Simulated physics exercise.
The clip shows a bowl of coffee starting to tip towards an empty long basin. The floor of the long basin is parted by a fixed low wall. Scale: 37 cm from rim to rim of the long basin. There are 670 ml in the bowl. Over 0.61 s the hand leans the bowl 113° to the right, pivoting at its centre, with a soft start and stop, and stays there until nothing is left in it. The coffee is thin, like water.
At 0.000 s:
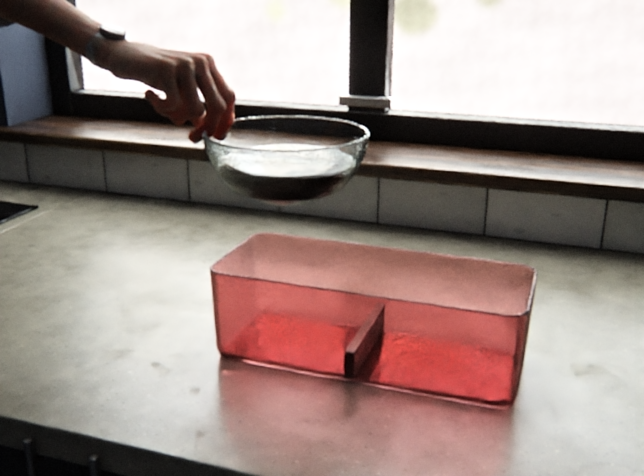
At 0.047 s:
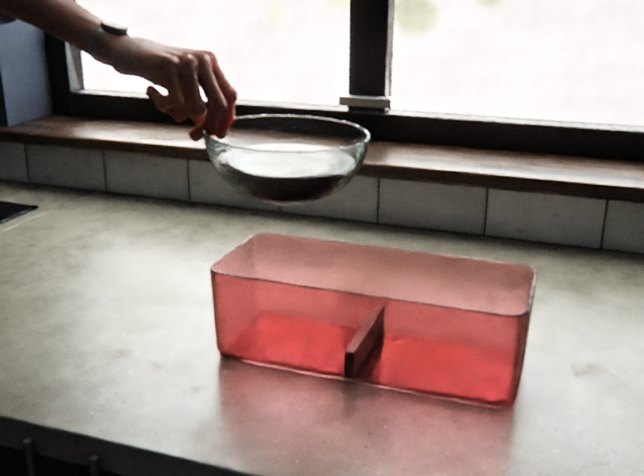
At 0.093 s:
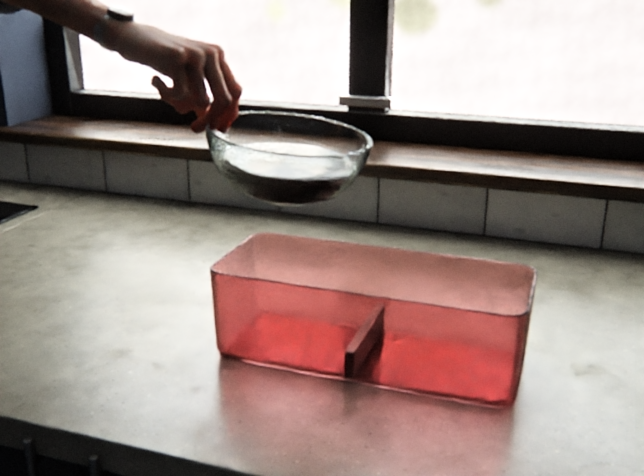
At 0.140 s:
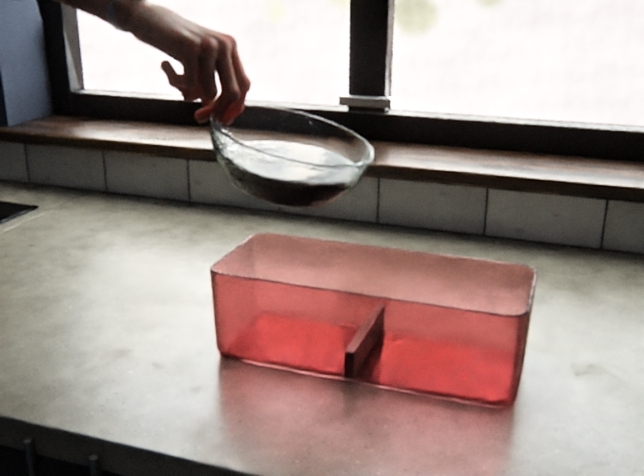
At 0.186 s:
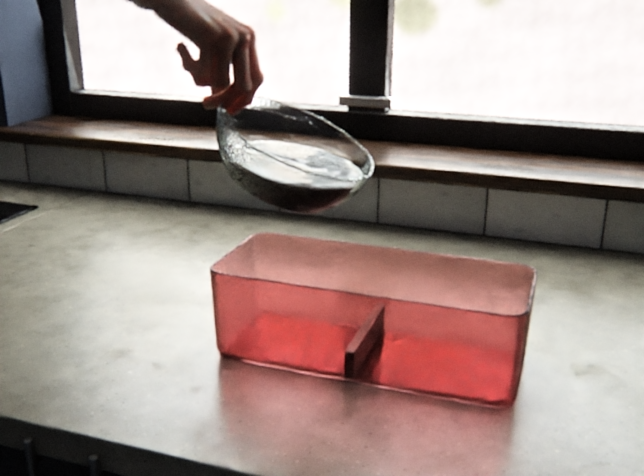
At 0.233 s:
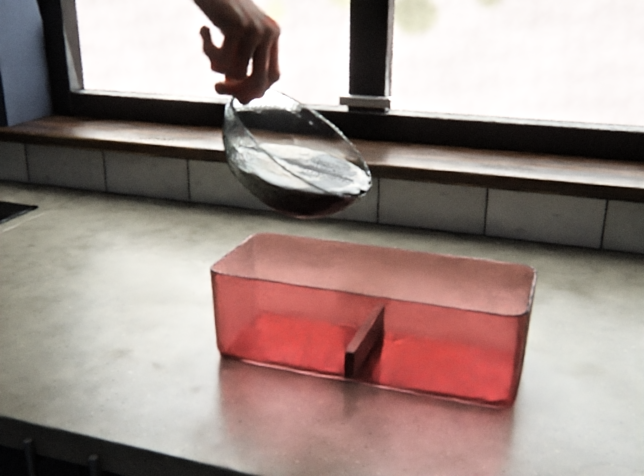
A hand held a glass bowl of dark liquid above a see-through red basin with a low divider, then tilted it steadily to the right, its left side rising and the liquid shifting inside.
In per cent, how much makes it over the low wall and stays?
About 61 per cent.
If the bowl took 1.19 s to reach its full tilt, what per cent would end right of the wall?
Then about 70 per cent.
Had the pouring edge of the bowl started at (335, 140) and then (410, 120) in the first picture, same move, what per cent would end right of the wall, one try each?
In turn about 40 and 70 per cent.
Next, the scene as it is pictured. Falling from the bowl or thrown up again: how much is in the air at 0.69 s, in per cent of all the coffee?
Some 10 per cent.
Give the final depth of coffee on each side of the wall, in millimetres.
Left about 10 mm, right about 16 mm.
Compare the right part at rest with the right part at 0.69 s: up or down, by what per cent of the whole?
It goes up by about 1.
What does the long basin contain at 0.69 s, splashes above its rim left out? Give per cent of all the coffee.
About 90 per cent.
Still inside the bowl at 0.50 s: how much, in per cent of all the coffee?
Some 3 per cent.
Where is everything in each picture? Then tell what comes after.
In the first picture, it leans 0°; its right rim is at (365, 140); the coffee meets the walls at (225, 153) and (356, 165); the long basin's rim runs from (233, 252) to (532, 292); the wall's top is at (366, 327).
In the second picture, it leans 2°; its right rim is at (365, 142); the coffee meets the walls at (226, 153) and (356, 166).
In the third picture, it leans 6°; its right rim is at (367, 149); the coffee meets the walls at (226, 150) and (357, 170).
In the fourth picture, it leans 14°; its right rim is at (369, 161); the coffee meets the walls at (229, 147) and (359, 174).
In the fifth picture, it leans 24°; its right rim is at (369, 176); the coffee meets the walls at (234, 145) and (363, 180).
In the sixth picture, it leans 36°; its right rim is at (366, 193); the coffee meets the walls at (240, 147) and (362, 183).
After 0.50 s the tilt is 104° and 3 per cent is still to pour, 23 is left of the wall and 62 right of it.
After 0.69 s the tilt is 113° and 0 per cent is still to pour, 30 is left of the wall and 59 right of it.
After 0.89 s the tilt is 113° and 0 per cent is still to pour, 35 is left of the wall and 61 right of it.
After 1.11 s the tilt is 113° and 0 per cent is still to pour, 37 is left of the wall and 61 right of it.
In the end 37 per cent lies left of the wall, 61 right of it and 3 outside.
